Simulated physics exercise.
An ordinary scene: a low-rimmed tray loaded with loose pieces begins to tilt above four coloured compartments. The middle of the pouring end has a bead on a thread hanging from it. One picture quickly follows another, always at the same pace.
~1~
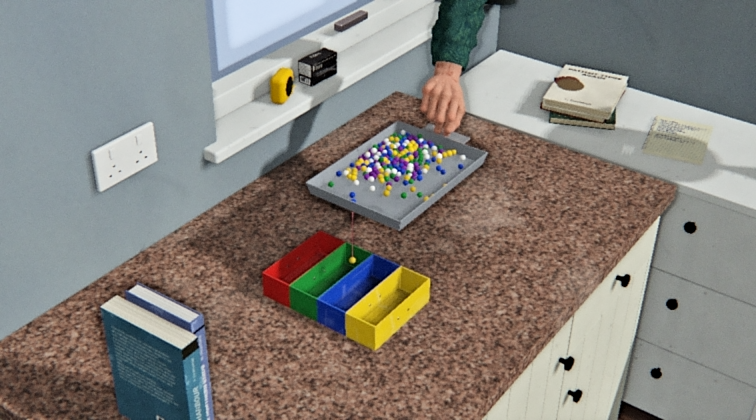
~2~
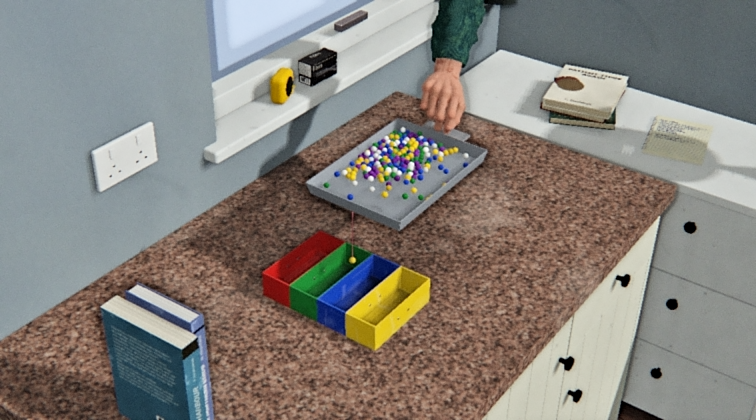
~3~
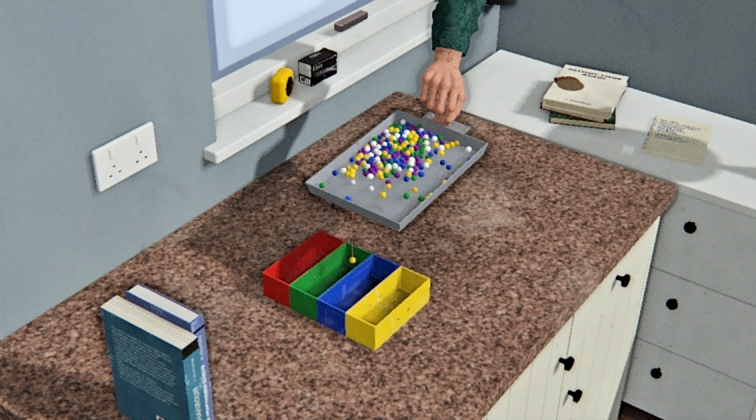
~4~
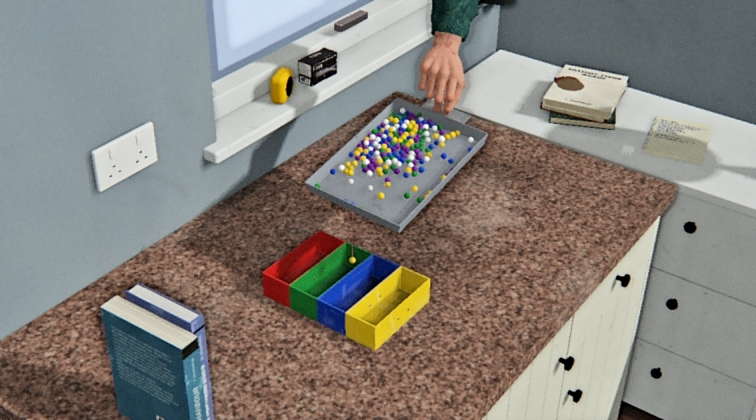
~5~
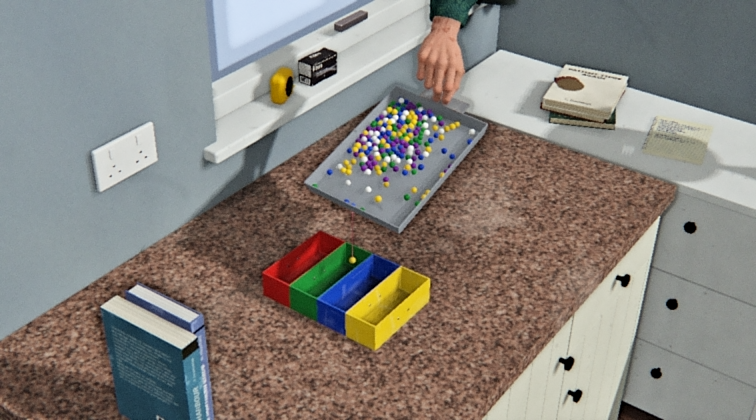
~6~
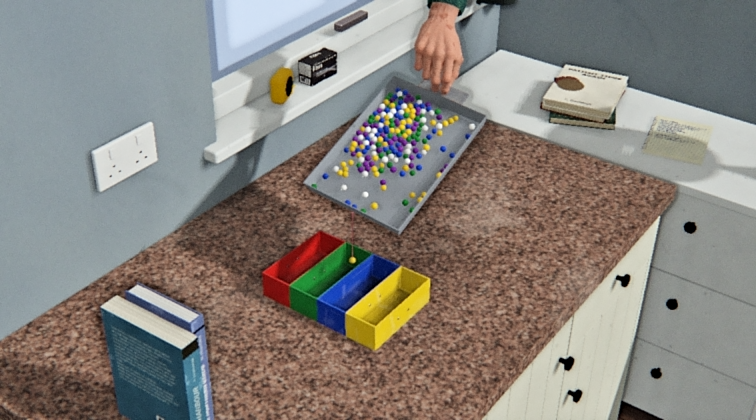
The video shows a hand at the far end of a grey tray of small multicoloured beads on a speckled countertop, gradually raising that end as the beads shift slightly, behind red, green, blue and yellow compartments.
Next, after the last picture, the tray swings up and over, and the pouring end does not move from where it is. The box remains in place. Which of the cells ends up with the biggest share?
Yellow.
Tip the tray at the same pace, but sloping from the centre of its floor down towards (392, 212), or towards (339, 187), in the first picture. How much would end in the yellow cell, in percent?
70 % and 0 %.
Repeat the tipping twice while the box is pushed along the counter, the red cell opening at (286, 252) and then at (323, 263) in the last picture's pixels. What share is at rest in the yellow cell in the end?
Trial 1 40%, trial 2 20%.
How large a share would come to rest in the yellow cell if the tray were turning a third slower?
Share: Around 50%.
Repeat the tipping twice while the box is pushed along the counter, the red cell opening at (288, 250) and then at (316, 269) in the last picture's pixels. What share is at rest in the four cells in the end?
You'd see around 50 per cent and then around 90 per cent.
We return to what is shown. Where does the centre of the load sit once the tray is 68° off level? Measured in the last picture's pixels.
Centre estimate: (371, 230).
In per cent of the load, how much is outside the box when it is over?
Close to 20 percent, I reckon.
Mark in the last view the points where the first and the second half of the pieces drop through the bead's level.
I'd say around (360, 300) at first, then around (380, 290).
Soon, tray tipped steeply; about half on the tray; a small part in the yellow cell; a stray few in the blue cell; a stray few in the green cell; about a third falling or outside the box.
A while on, tray tipped past a quarter turn; a stray few on the tray; about half in the yellow cell; about a quarter in the blue cell; a small part in the green cell; a stray few in the red cell; about a quarter falling or outside the box.
Towards the end, tray tipped past a quarter turn; about half in the yellow cell; about a quarter in the blue cell; a small part in the green cell; a stray few in the red cell; about a quarter falling or outside the box.
Finally, tray tipped past a quarter turn; about half in the yellow cell; about a quarter in the blue cell; a small part in the green cell; a stray few in the red cell; about a quarter outside the box.
